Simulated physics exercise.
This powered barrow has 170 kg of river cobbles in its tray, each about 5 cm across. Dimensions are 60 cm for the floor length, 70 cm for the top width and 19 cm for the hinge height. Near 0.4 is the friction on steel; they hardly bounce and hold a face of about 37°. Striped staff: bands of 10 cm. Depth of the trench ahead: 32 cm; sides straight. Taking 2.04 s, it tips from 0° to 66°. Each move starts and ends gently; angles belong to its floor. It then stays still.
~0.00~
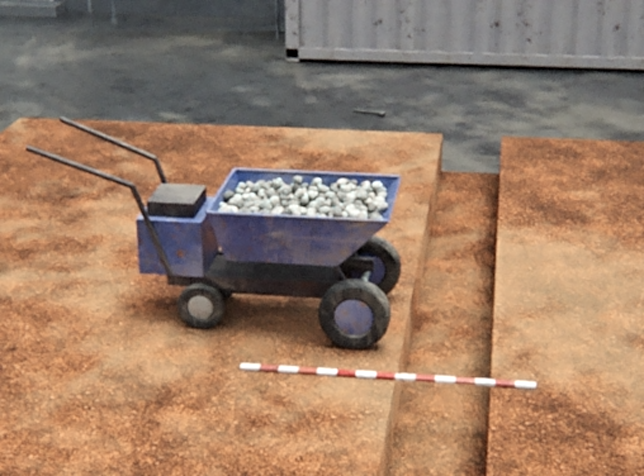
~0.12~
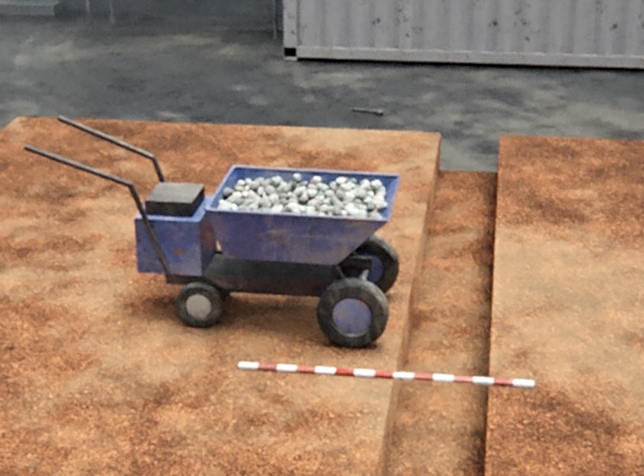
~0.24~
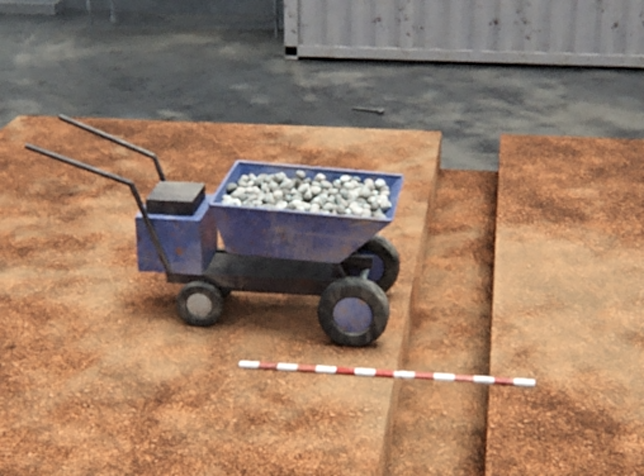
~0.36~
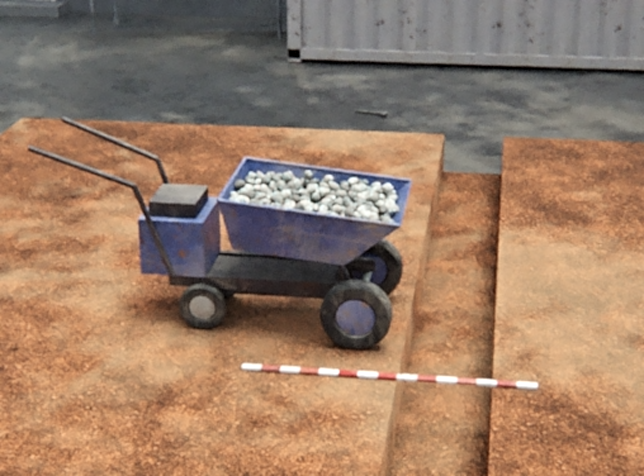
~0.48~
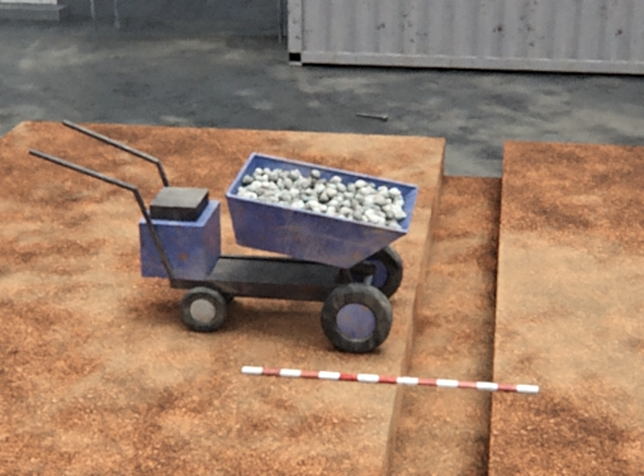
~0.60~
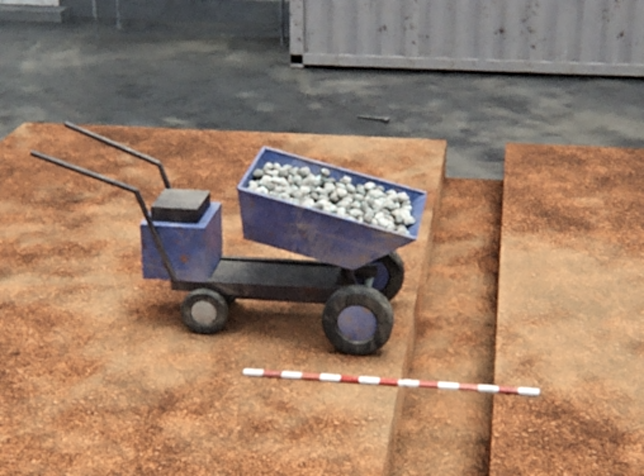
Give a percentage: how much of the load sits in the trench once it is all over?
50 %.
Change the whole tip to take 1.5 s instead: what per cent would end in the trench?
Close to 45 per cent then.
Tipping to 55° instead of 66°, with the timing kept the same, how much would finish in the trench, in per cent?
Trench share: Approx. 45%.
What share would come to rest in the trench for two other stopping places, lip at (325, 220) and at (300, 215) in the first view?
Close to 100 percent in the first case, 95 percent in the second.
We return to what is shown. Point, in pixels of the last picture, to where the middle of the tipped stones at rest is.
(492, 352).
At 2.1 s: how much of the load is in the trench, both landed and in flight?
About 20 per cent by then.
After 1.5 s the floor is at 56°; 99 % in the tray, 1 % in the trench; the foremost stones are at (474, 276).
After 2.1 s the floor is at 66°; 44 % in the tray, 18 % in the trench, 38 % past the trench; the foremost stones are at (600, 330).
After 2.5 s the floor is at 66°; 21 % in the tray, 27 % in the trench, 52 % past the trench; the foremost stones are past the picture's edge.
After 4.4 s the floor is at 66°; 0 % in the tray, 50 % in the trench, 50 % past the trench; the foremost stones are past the picture's edge.
